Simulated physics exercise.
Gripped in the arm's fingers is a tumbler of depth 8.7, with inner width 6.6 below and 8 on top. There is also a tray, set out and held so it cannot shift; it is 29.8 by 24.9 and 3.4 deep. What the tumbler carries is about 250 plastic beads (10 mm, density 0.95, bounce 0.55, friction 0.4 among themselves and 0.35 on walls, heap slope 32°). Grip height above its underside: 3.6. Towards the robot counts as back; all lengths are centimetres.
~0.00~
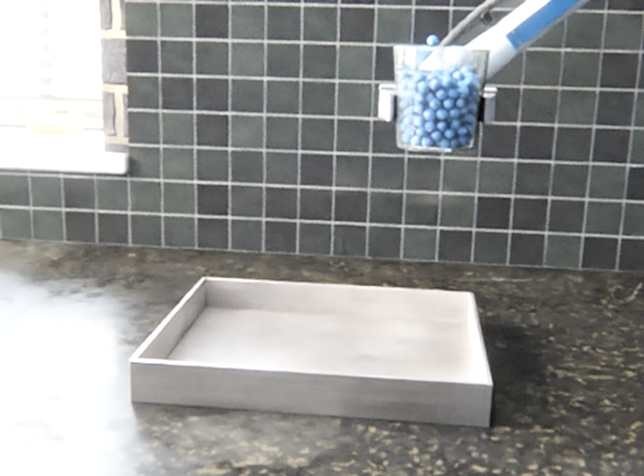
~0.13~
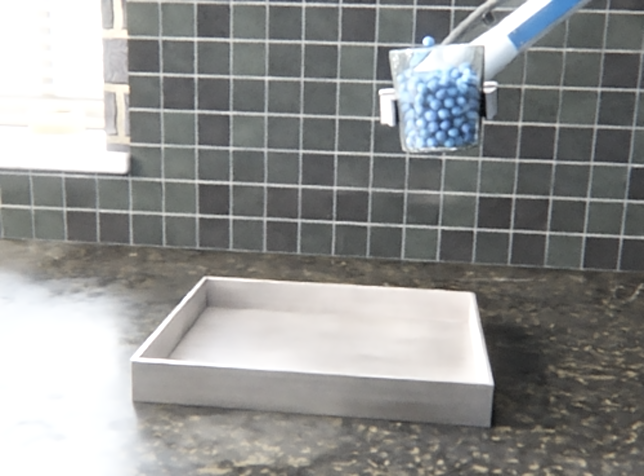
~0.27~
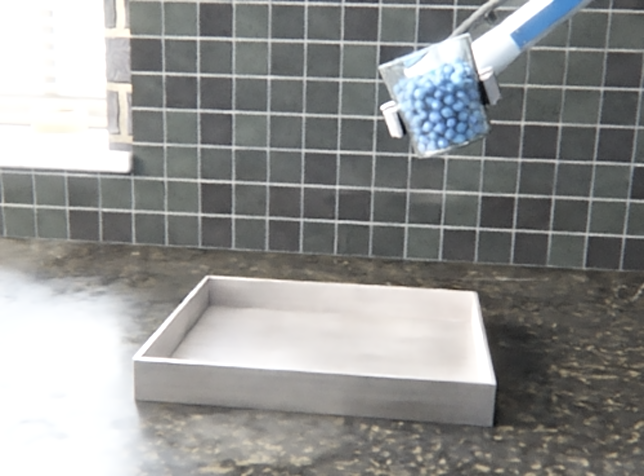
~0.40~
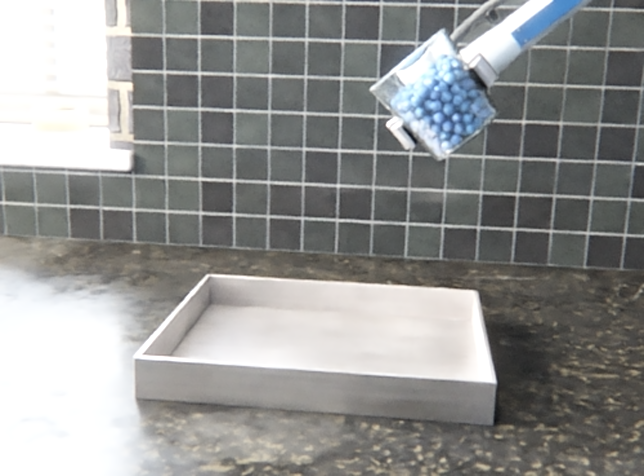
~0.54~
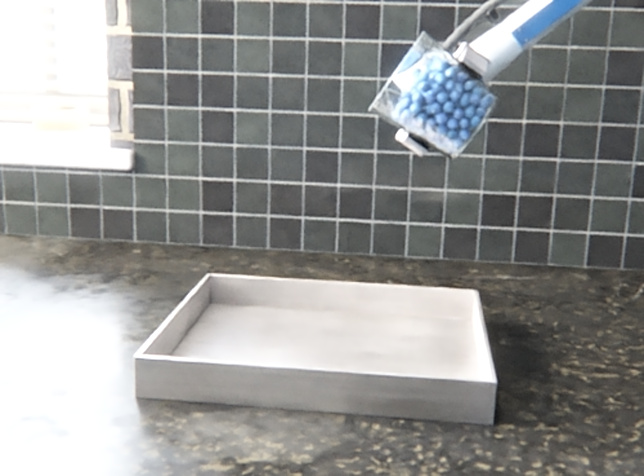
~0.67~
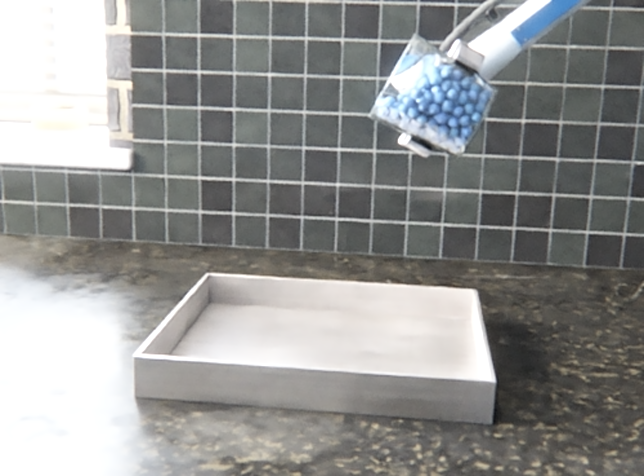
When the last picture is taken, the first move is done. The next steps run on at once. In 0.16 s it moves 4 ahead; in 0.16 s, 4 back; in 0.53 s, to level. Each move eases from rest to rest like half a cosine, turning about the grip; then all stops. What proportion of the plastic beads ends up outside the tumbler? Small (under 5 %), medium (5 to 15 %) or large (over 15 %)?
Medium.
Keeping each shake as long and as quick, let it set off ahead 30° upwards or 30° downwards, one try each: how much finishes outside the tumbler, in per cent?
It comes to around 10 per cent on the first try and around 5 per cent on the second.
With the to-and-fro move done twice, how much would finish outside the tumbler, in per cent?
Result: Approximately 20 per cent.
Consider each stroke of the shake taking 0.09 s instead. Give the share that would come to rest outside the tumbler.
It would come to around 40 %.
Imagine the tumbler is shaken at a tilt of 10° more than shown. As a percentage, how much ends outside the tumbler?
Roughly 25 percent.
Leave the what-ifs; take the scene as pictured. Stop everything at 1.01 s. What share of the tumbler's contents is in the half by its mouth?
Roughly 45 %.
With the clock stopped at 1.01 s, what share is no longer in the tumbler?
Around 5 percent at that moment.
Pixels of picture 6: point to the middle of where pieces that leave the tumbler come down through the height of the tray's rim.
They come down centred close to (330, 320).
After 1.01 s, tilted 63° forward, highest piece 27 above the table; 233 in the tumbler, 18 in flight or on a rim.
After 1.35 s, tilted 15° forward, highest piece 29 above the table; 229 in the tumbler, 21 in the tray, 1 in flight or on a rim.
After 1.72 s, level, highest piece 29 above the table; 229 in the tumbler, 21 in the tray, 1 on the table or floor.
After 2.77 s, level, highest piece 29 above the table; 229 in the tumbler, 21 in the tray, 1 on the table or floor.
In the end, 229 in the tumbler, 21 in the tray, 1 on the table or floor. That is 9 % outside the tumbler.
